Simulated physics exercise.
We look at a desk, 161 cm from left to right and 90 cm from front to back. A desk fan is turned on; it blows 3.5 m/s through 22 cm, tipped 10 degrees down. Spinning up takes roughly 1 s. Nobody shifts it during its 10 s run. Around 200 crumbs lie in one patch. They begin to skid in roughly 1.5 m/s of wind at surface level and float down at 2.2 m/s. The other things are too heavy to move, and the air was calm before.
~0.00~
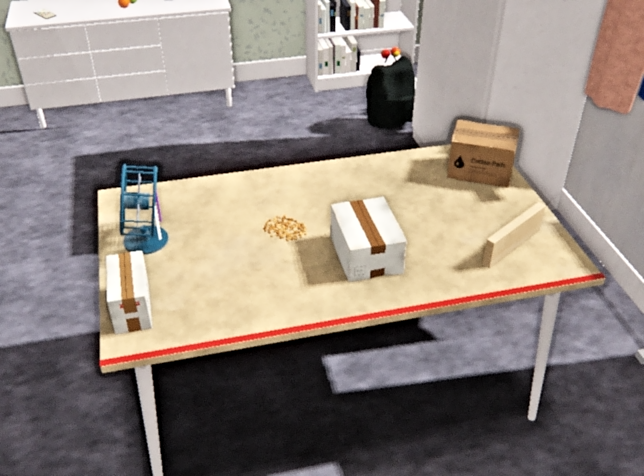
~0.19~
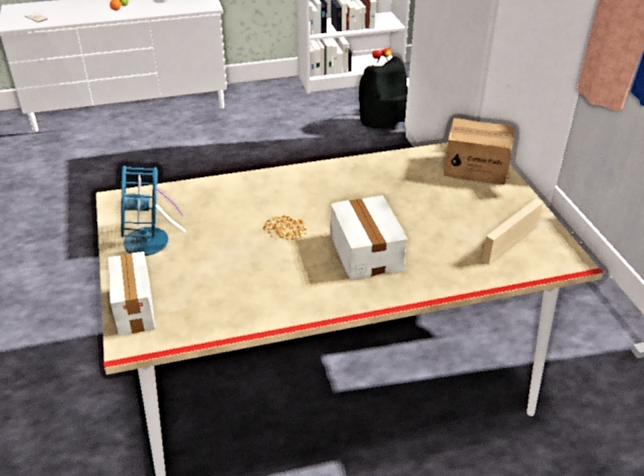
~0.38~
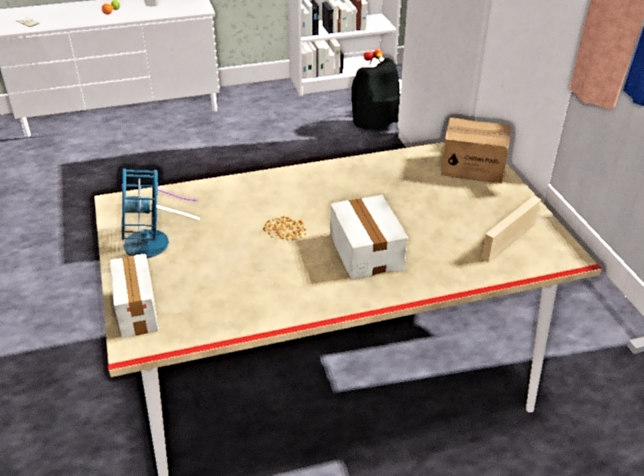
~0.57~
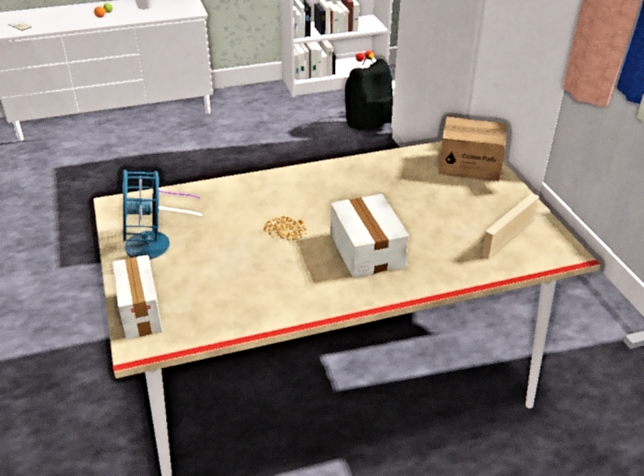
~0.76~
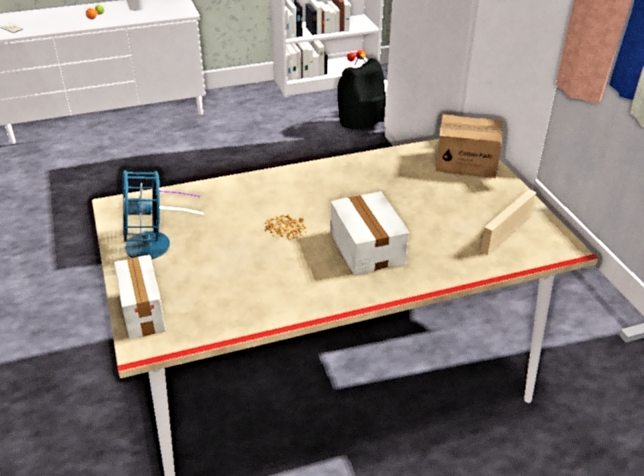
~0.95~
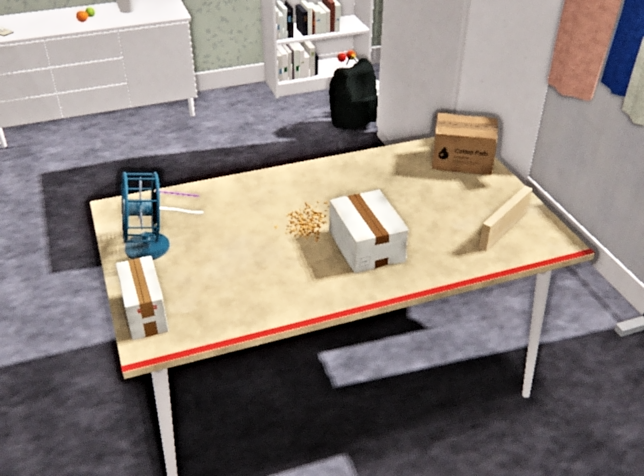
In the video, a blue desk fan with fluttering streamers stands among boxes on a desk as the view gradually shifts; a patch of crumbs lies still at first, then scatters rightward toward the white box in the middle.
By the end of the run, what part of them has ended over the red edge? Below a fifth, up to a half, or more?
Of the crumbs, less than a fifth end over the red edge.
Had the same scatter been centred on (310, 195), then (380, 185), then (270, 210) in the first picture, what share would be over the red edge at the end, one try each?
In that order: 0 %, 0 %, 0 %.
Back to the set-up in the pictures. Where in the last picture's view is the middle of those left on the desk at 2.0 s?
Near (445, 173).
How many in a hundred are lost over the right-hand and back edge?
Roughly 80 % right-hand, 10 % back.
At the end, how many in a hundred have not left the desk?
Some 10 per cent.
After 2.0 s, 18 % are on the move or not yet settled, 2 % are over the red edge; the middle of those still in play is near (455, 170).
After 3.2 s, 12 % are on the move or not yet settled, 2 % are over the red edge; the middle of those still in play is near (455, 170).
After 5.5 s, 8 % are on the move or not yet settled, 2 % are over the red edge.
After 10.0 s, at the end, 4 % are over the red edge.
